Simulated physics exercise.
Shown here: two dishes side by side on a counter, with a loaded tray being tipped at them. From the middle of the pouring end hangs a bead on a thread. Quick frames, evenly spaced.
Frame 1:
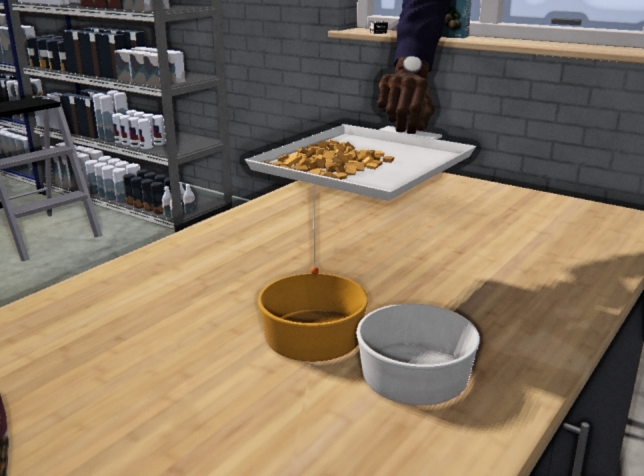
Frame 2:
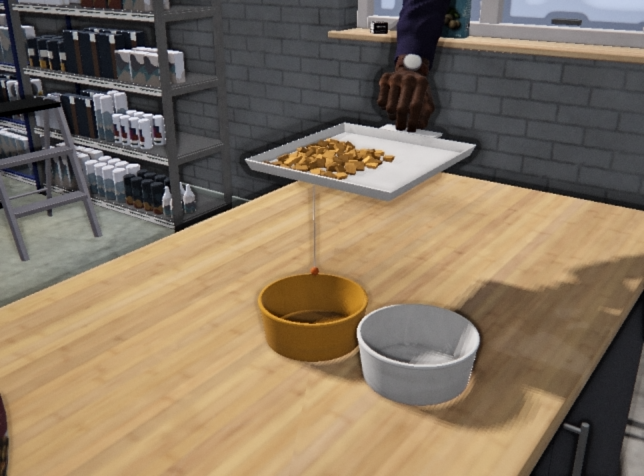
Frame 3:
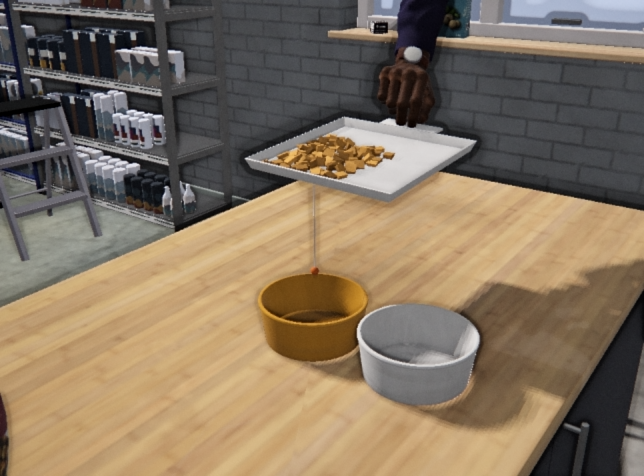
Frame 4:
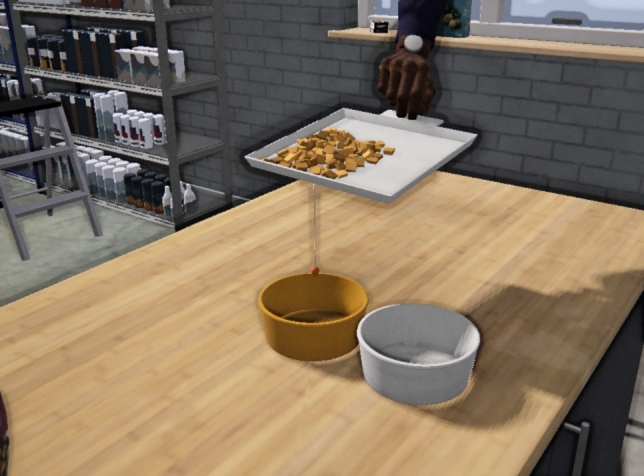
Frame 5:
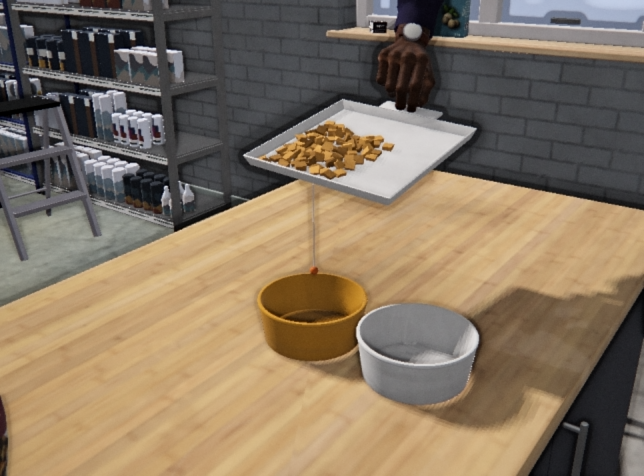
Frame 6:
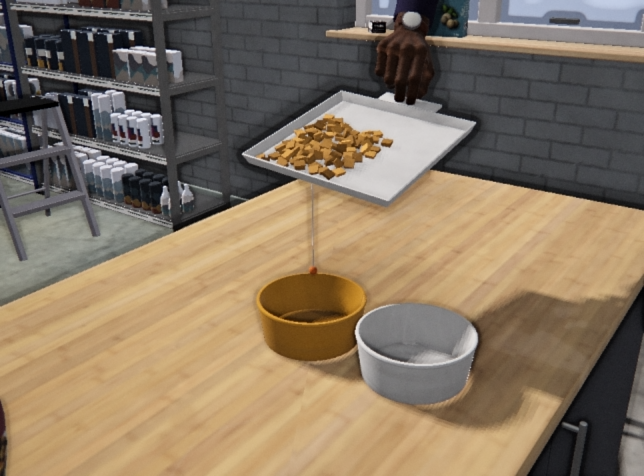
A hand slowly tilts a tray of brown cereal squares above an orange dish and a white dish.
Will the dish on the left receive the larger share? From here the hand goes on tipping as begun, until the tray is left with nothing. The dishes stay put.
Yes. Oh, the winner here is the left dish, by the look of it.
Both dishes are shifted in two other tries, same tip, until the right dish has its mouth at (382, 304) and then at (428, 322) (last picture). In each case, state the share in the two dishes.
Roughly 80 per cent, then roughly 80 per cent.
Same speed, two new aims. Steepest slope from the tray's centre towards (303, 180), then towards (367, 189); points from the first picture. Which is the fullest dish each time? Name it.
The leftmost dish, then the leftmost dish.
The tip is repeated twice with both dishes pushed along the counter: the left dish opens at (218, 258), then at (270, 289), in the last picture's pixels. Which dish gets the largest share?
First try: The rightmost dish. Second try: The rightmost dish.
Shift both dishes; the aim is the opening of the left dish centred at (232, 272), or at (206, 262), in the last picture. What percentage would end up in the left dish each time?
First placement: 0 per cent; second placement: 0 per cent.
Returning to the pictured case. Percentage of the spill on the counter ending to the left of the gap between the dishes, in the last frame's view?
I'd say some 10 in a hundred.
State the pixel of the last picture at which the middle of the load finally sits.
Around (331, 337).
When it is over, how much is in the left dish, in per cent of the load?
Result: Some 70 % of the load.
Soon, tray tipped steeply; nearly all on the tray; a stray few in the air.
A while on, tray tipped right over; about half on the tray; a small part in the right dish; about a quarter in the left dish; a stray few outside both; a small part in the air.
Towards the end, tray tipped past a quarter turn; a small part in the right dish; about two thirds in the left dish; about a quarter outside both.
Finally, tray tipped past a quarter turn; a small part in the right dish; about two thirds in the left dish; about a quarter outside both.
